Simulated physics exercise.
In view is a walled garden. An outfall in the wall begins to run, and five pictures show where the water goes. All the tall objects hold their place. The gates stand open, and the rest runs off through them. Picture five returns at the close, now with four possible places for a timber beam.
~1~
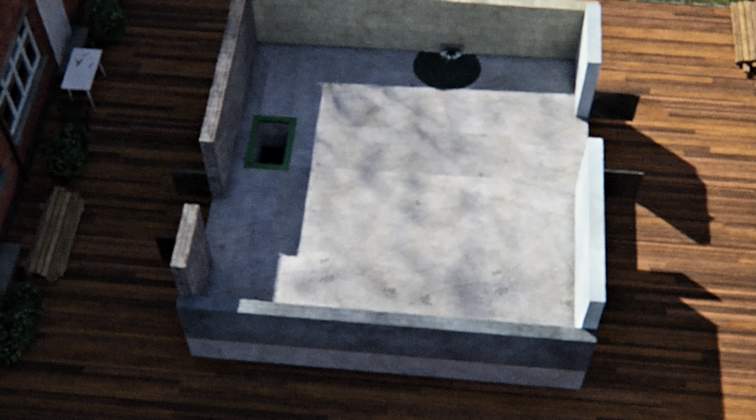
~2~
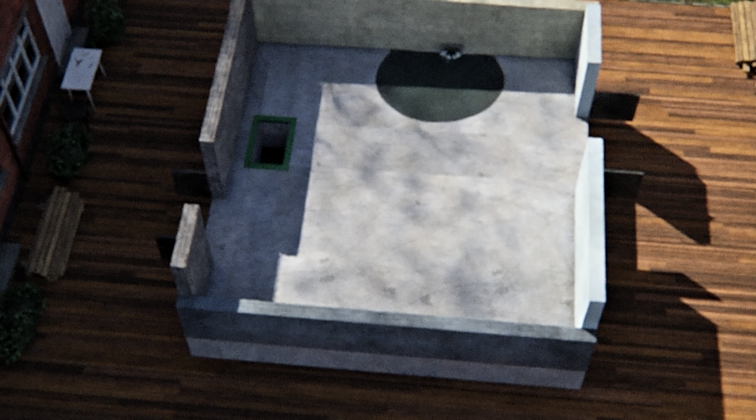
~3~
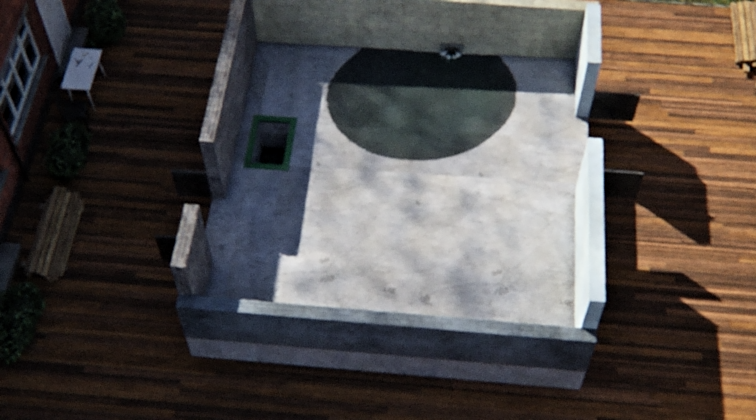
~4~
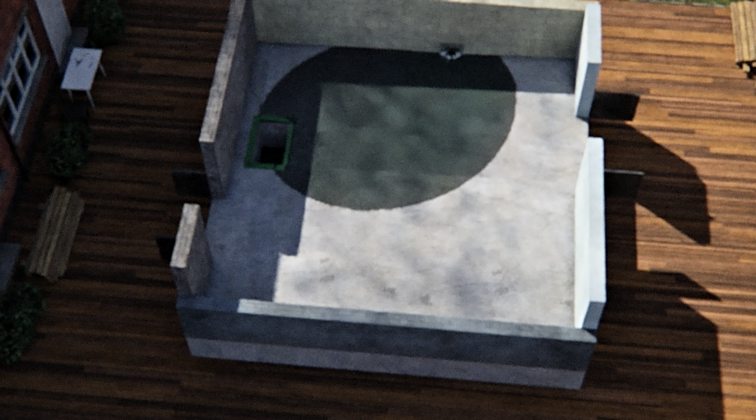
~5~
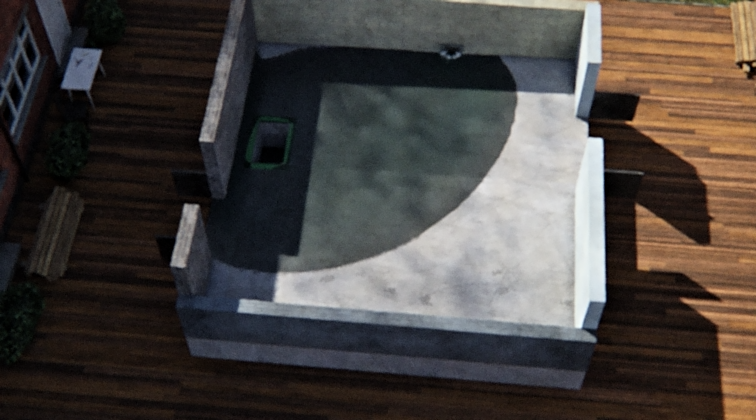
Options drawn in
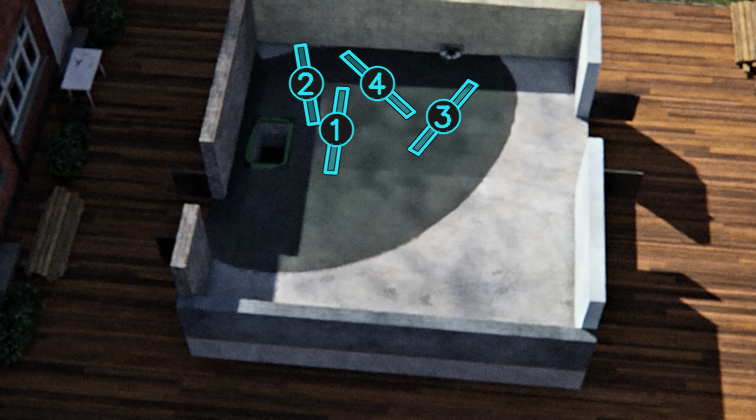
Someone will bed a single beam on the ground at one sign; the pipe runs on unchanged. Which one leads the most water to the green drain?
Best: 3.
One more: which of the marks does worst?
It is 1.
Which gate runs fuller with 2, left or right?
The left gate.
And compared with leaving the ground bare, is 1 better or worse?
Place 1 is worse.
In cyan, 1 from (330, 172) to (342, 88); 2 from (300, 45) to (313, 123); 3 from (413, 151) to (472, 82); 4 from (345, 54) to (410, 114).
For place 1, about 13 % of the stream goes into the green drain, about 86 % out by the gates.
For place 2, about 26 % of the stream goes into the green drain, about 73 % out by the gates.
For place 3, about 49 % of the stream goes into the green drain, about 50 % out by the gates.
For place 4, about 23 % of the stream goes into the green drain, about 77 % out by the gates.
